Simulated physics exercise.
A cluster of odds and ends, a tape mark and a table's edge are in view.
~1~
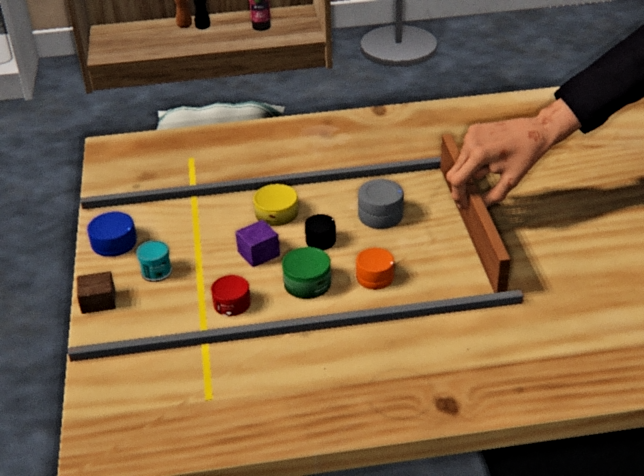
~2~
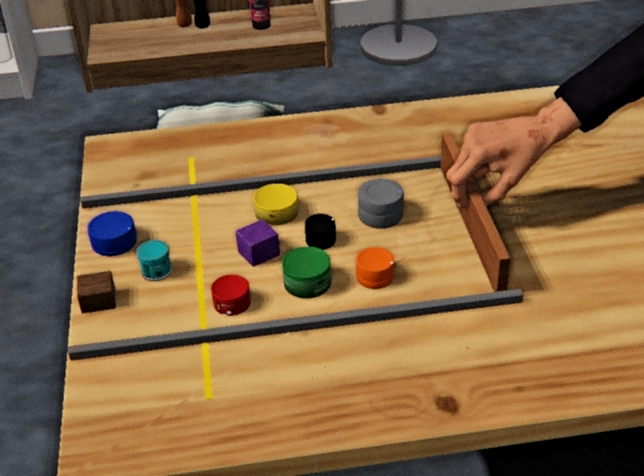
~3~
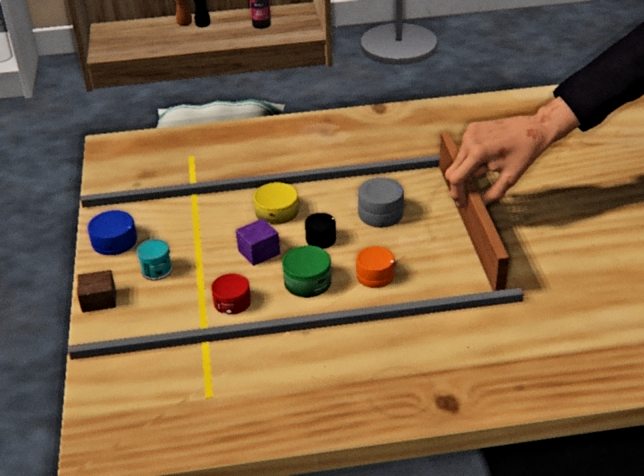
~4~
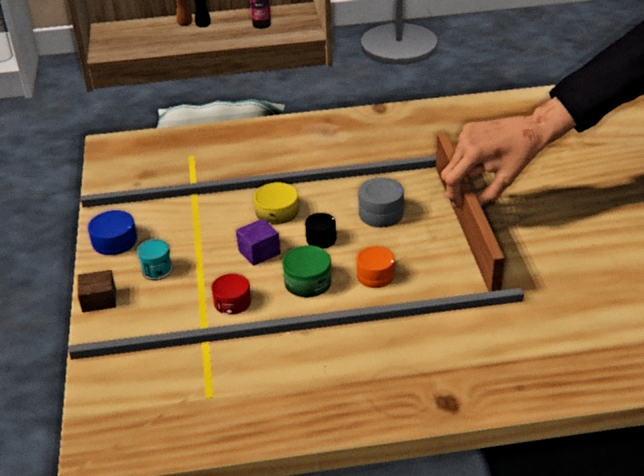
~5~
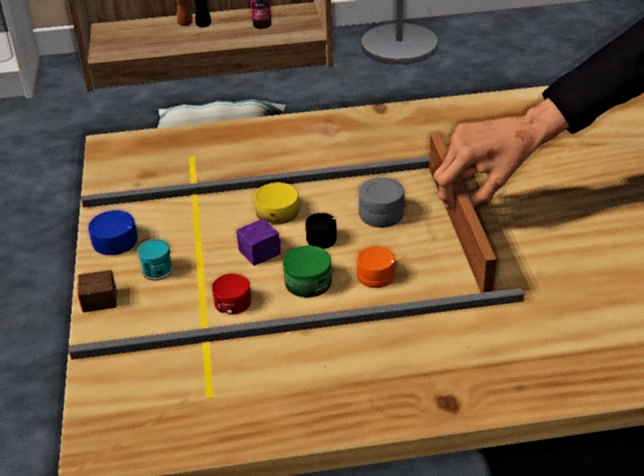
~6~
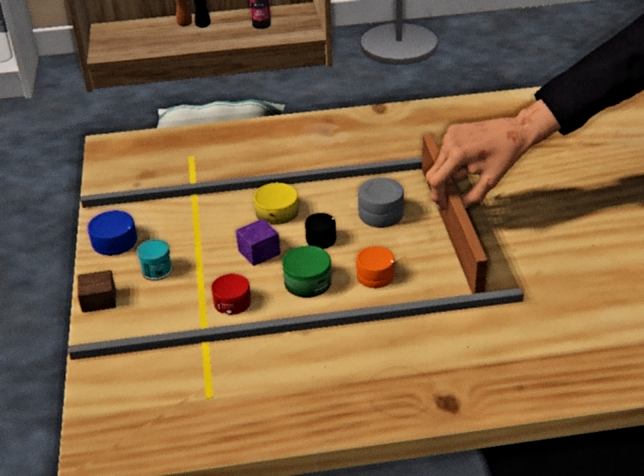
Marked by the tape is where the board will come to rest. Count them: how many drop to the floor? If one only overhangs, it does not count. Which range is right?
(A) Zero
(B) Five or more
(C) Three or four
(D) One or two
Option A: Zero.
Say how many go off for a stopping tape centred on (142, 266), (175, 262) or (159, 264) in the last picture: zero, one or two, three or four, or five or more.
Lab note - count per position: One to two; not one; one to two.
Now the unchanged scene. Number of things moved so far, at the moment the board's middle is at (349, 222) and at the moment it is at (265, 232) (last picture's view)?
First 4, after that 7.
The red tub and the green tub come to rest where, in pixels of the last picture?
You'll find the red tub at roughly (167, 313) and the green tub at roughly (141, 280).
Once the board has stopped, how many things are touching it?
4 of them.
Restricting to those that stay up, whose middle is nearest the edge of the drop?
It is the brown block.
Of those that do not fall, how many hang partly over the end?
The number would be 0.
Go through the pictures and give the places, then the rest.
In the first picture, brown block (96, 292); blue lid (112, 234); turquoise pot (155, 261); board (472, 210); tape (199, 261).
In the second picture, blue lid (112, 234); yellow tub (276, 205).
In the third picture, turquoise pot (155, 260); board (471, 208).
In the fourth picture, brown block (97, 291); black lid (321, 231).
In the fifth picture, blue lid (113, 233); green tub (308, 272).
In the sixth picture, brown block (97, 291); blue lid (113, 233); turquoise pot (155, 260); board (452, 210); tape (199, 259).
Early on, none off yet; brown block at rest near (97, 291); blue lid at rest near (113, 233); turquoise pot at rest near (155, 260).
Finally, the number that fall off is zero.
